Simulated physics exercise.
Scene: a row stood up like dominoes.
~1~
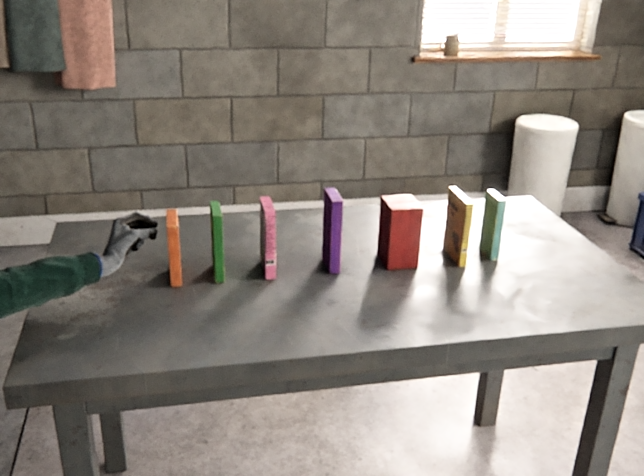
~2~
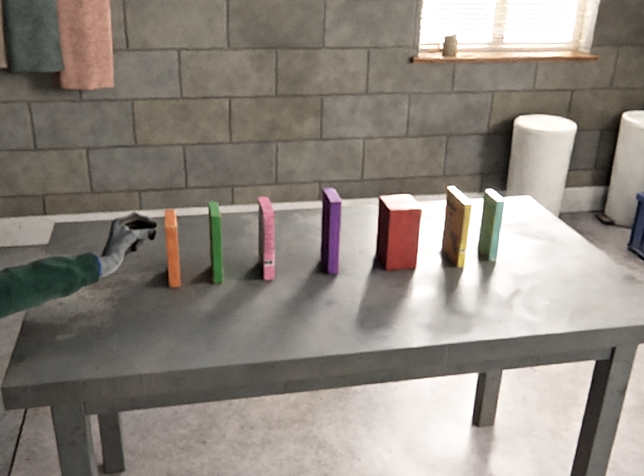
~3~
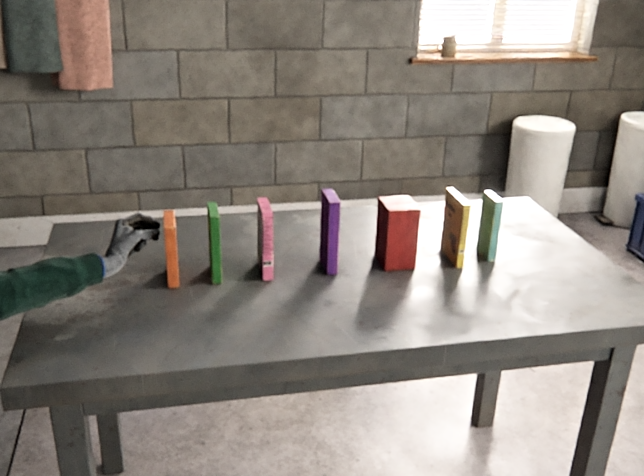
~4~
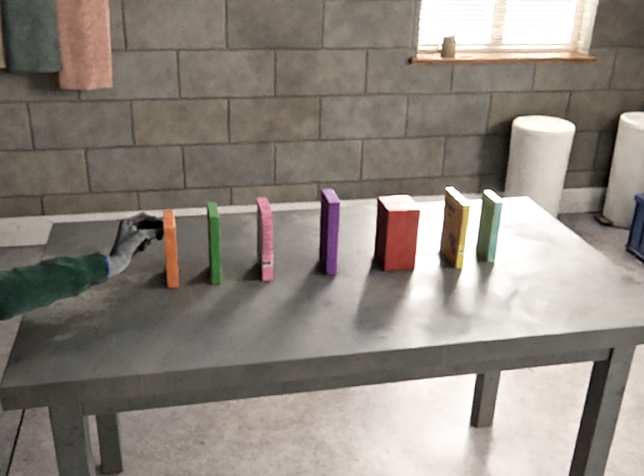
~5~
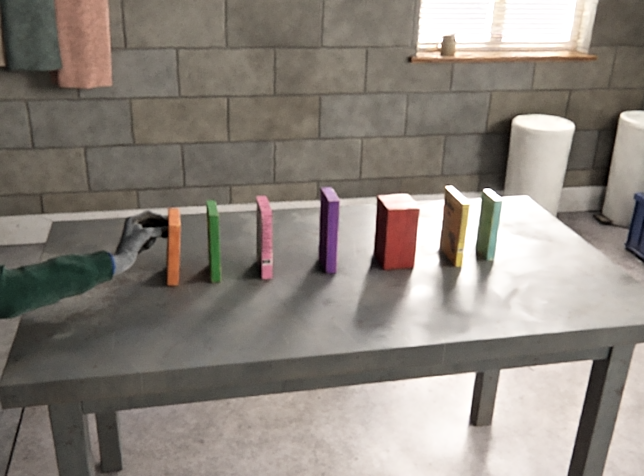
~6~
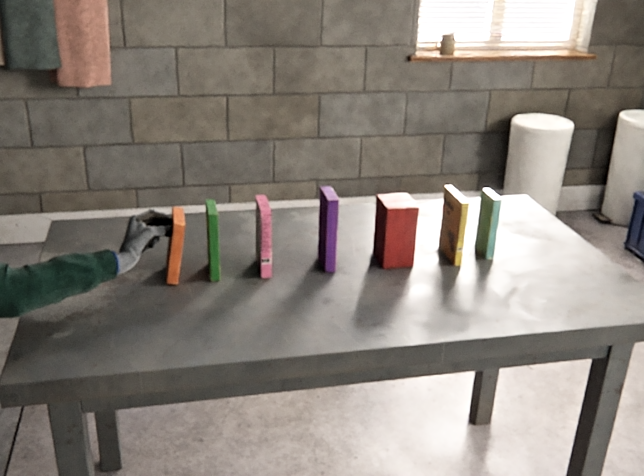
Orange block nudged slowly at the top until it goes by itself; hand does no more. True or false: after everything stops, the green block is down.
True.
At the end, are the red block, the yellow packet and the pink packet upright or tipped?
Result - red block up, yellow packet up, pink packet down.
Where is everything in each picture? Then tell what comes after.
In the first picture, green block (217, 242); pink packet (267, 238).
In the second picture, purple block (331, 231); red block (398, 232).
In the third picture, pink packet (265, 239); yellow packet (455, 227).
In the fourth picture, purple block (329, 232); red block (396, 233).
In the fifth picture, orange block 5° over; pink packet (264, 238); yellow packet (454, 226).
In the sixth picture, orange block 9° over; green block (213, 240); purple block (328, 229).
Then, 0.30 s on from there, orange block 42° over; green block turned 13° from how it was put near (221, 239).
Then, 0.50 s on from there, orange block 75° over; green block turned 69° from how it was put near (250, 255); pink packet turned 50° from how it was put.
Then, 0.60 s on from there, orange block 77° over; green block on its side near (251, 258); pink packet turned 71° from how it was put; purple block turned 28° from how it was put.
In the end, toppled on the table, green block, pink packet and purple block; the other 2 unmoved. At the end, from the last picture's camera, green block near (252, 259).
